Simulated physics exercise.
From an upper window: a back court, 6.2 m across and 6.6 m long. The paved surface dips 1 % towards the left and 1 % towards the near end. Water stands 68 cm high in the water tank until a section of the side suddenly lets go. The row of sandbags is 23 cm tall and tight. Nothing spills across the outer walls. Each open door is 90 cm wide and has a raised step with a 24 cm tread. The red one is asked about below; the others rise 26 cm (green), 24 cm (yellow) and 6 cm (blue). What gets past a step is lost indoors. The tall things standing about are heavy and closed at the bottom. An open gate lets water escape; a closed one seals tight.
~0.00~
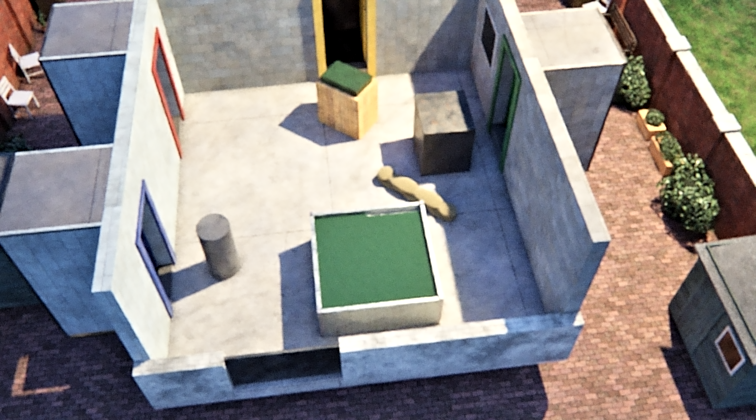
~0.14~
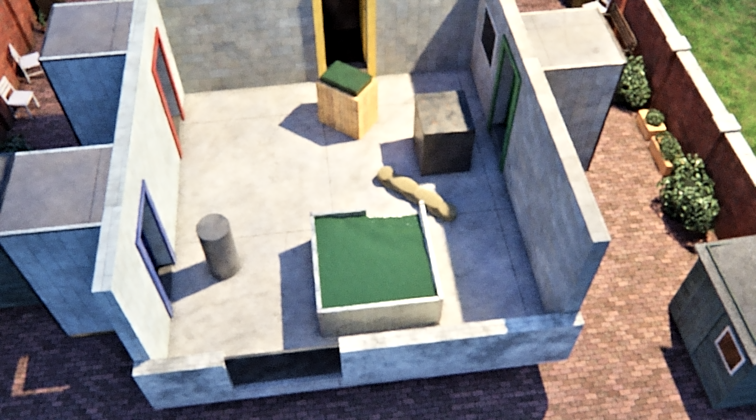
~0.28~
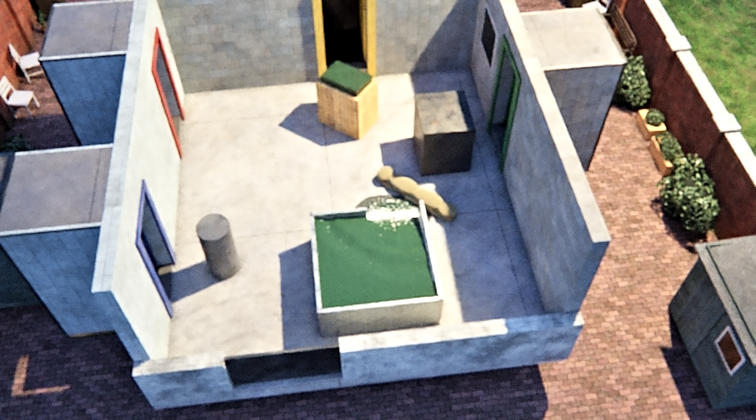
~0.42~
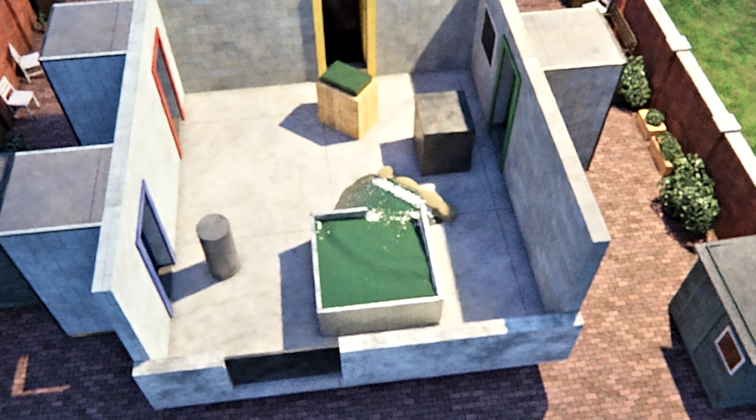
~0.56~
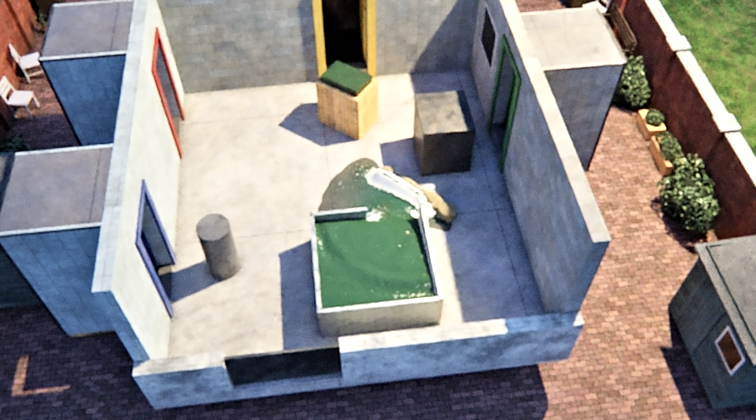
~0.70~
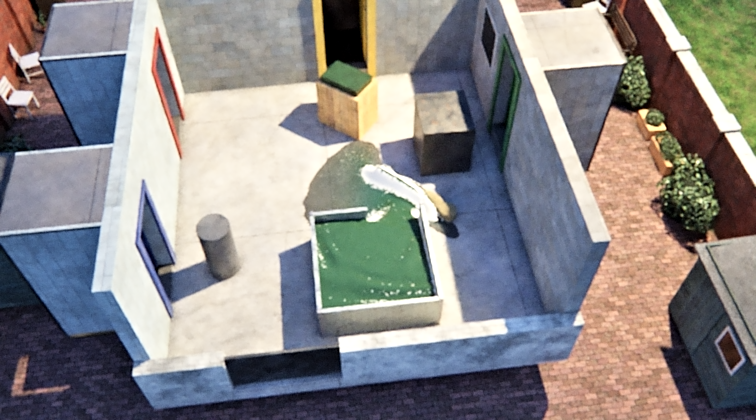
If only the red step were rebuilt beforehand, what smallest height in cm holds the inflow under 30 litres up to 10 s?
At least 12 cm or so.
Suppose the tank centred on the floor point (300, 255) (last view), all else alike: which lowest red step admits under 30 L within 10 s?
About 12.5 cm.
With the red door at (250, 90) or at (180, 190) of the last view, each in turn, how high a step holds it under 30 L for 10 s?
Roughly 10.5 and 9.0 cm.
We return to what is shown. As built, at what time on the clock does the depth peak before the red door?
At about 3.6 s.
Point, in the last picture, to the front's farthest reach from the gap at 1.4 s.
Around (288, 106).
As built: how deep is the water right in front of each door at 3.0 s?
Depths in cm: Red 18, green 3, yellow 4, blue 0.
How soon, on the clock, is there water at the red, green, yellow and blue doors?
Arrival: Red 2.2 s, green 2.2 s, yellow 2.8 s, blue 4.0 s.
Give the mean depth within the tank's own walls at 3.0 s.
Roughly 32 cm on average.
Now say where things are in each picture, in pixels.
In the first picture, still water, 68 cm deep, in the water tank at (374, 257); the red door at (170, 100) is dry.
In the second picture, the front is at a hidden place, 0.4 m from the gap on the far side; 0.2 m2 of floor is wet, 68 cm left at the back.
In the third picture, water pours out on the far side and has run 0.8 m, to (369, 202); about 11 cm deep outside, 68 cm at the back.
In the fourth picture, water pours out on the far side and has run 1.3 m, to (365, 180); about 11 cm deep outside, 68 cm at the back.
In the fifth picture, the front is at (360, 163), 1.7 m from the gap on the far side; 2.2 m2 of floor is wet, 66 cm left at the back.
In the sixth picture, the gap is on the far side, the front 2.2 m out at (351, 146); the back of the water tank holds 59 cm; the red door at (170, 100), 4.9 m from the gap, is still 3.1 m from the nearest water.
After 1.4 s water covers 25 % of the floor, deepest (48 cm) near (411, 202); it has not reached the red door.
After 3.0 s water covers 60 % of the floor, deepest (34 cm) near (185, 97); 18 cm at the red door, 0 litres in over its 16 cm step.
After 10.0 s water covers 95 % of the floor, deepest (16 cm) near (168, 373); 9 cm at the red door, 9 litres in over its 16 cm step.
At the red door as built, the water arrived by 2.3 s and peaked near 22 cm at 3.6 s.
Run again over the same 10 s with other heights there, 51 litres in over 10.5 cm, 17 litres over 14 cm. The limit of 30 litres is kept from about 12 cm up.
